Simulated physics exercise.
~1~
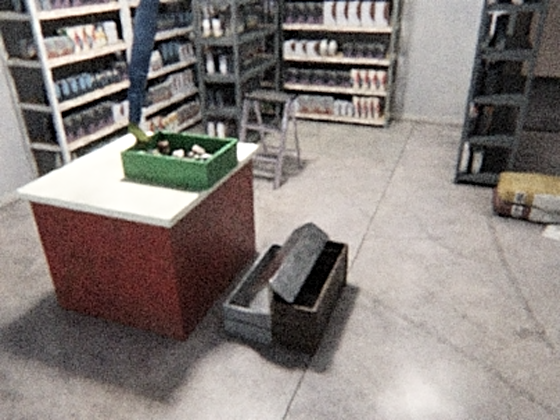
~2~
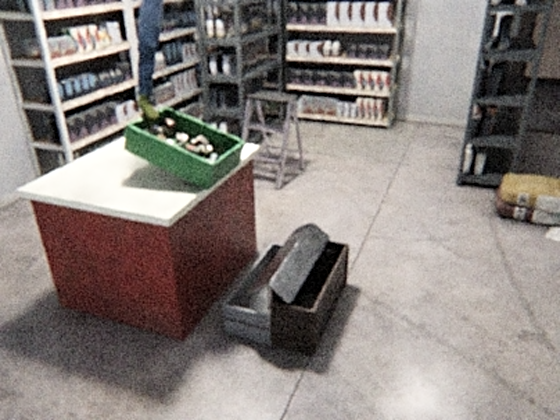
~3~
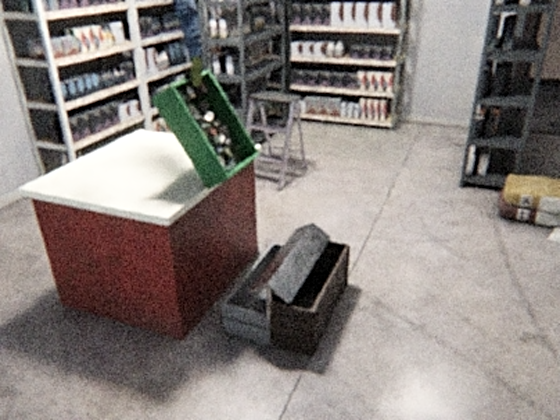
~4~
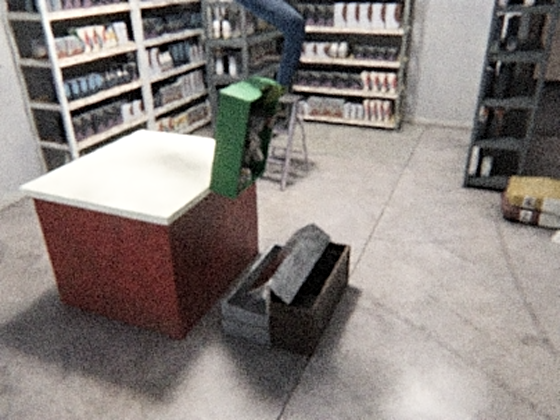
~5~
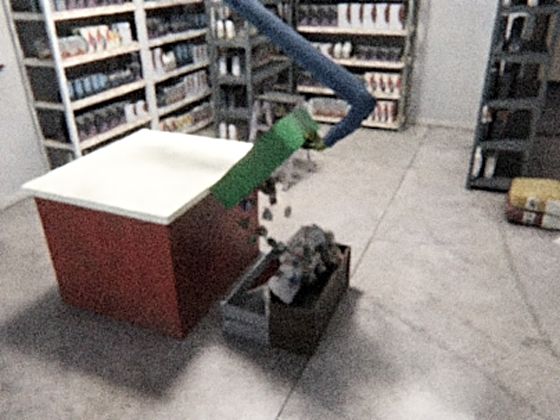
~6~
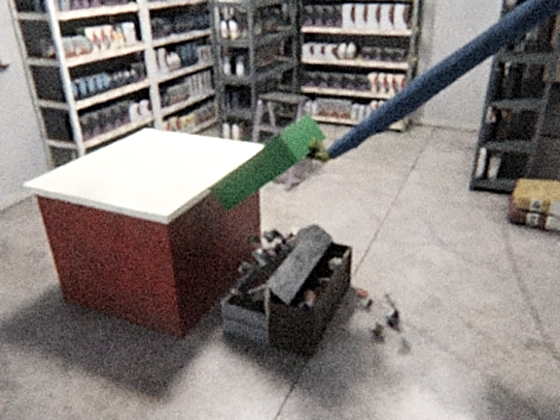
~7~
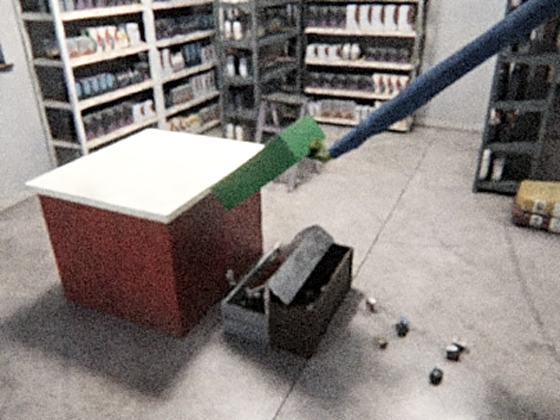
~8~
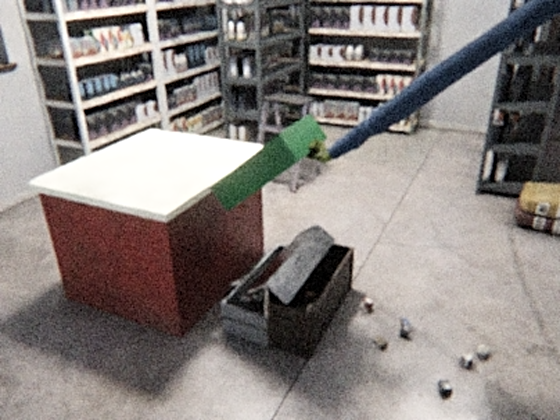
In a storeroom lined with stocked shelves, a blue arm tipped a green box off a red bench with a white top, spilling small pieces over the ridged grey and black boxes below; many landed inside, while several scattered on the floor to the right.
